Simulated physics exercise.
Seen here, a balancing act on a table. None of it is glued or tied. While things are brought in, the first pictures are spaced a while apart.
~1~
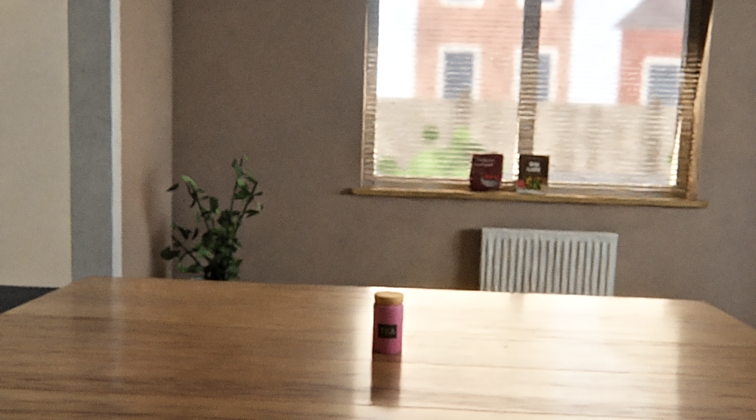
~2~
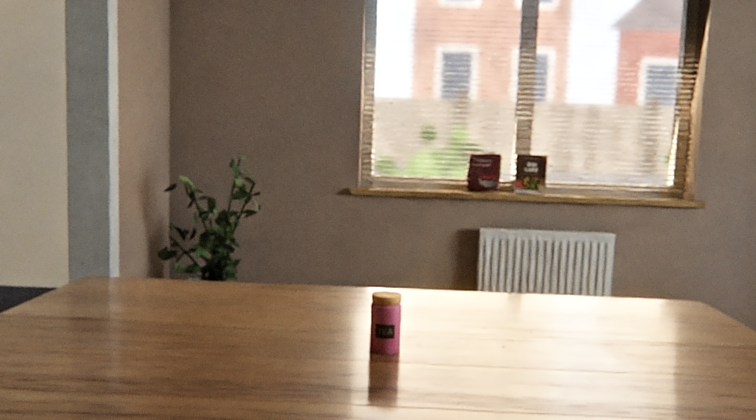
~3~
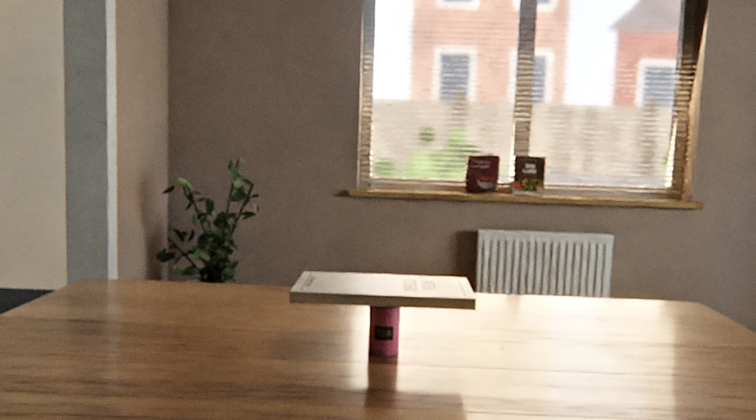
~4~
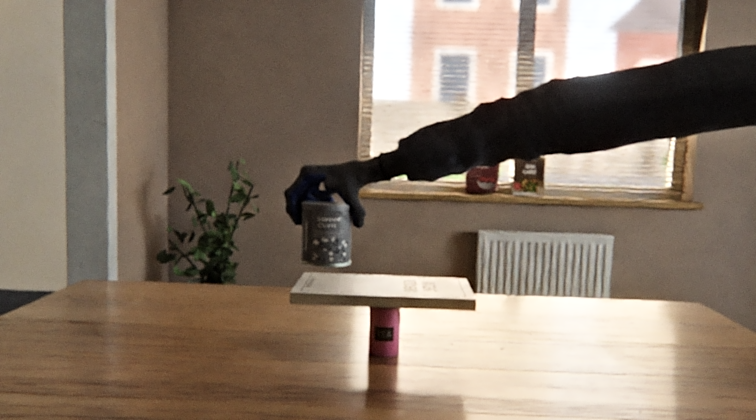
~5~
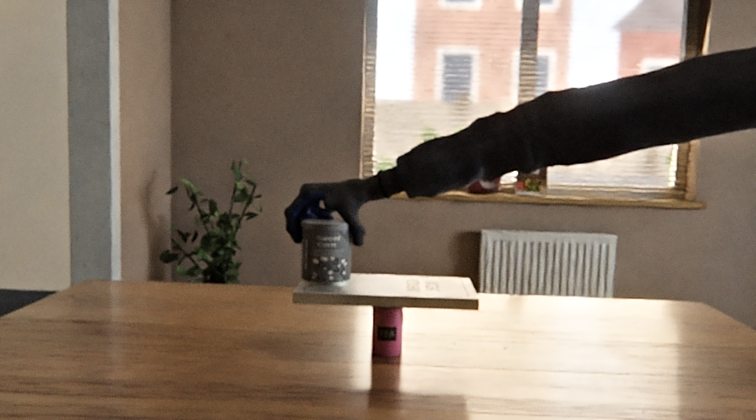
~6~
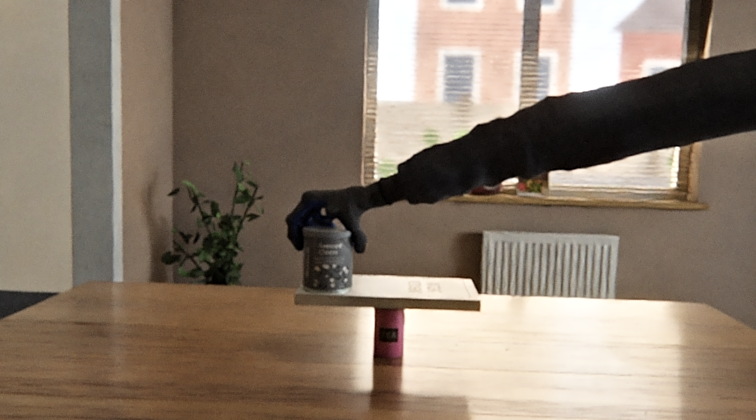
In this clip, a pink shaker stands on a wooden table, then a flat board appears balanced across its top. An arm reaches in from the right and lowers a grey tin onto the board's left side, keeping hold of it.
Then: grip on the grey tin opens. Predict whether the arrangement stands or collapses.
It collapses.
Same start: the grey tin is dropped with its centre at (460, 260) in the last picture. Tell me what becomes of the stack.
Result: The stack tips over.
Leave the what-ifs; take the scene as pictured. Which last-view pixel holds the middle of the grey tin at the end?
End spot: Near (248, 335).
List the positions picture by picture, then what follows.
In the first picture, the last thing is not in view yet; pink shaker (388, 322).
In the second picture, the last thing is not in view yet; pink shaker (386, 322).
In the third picture, the last thing is not in view yet; pink shaker (384, 324).
In the fourth picture, on its way; grey tin (327, 233); pink shaker (385, 325).
In the fifth picture, on its way; grey tin (327, 251); pink shaker (387, 324).
In the sixth picture, in place under the hand; grey tin (328, 259); pink shaker (389, 325).
Then, 0.30 s on from there, grey tin now fallen; white book turned 47° from how it was put.
Then, 0.50 s on from there, white book turned 36° from how it was put.
In the end, fallen, grey tin; left askew, white book; pink shaker unmoved. At the end, from the last picture's camera, grey tin near (248, 335). The stack comes apart.
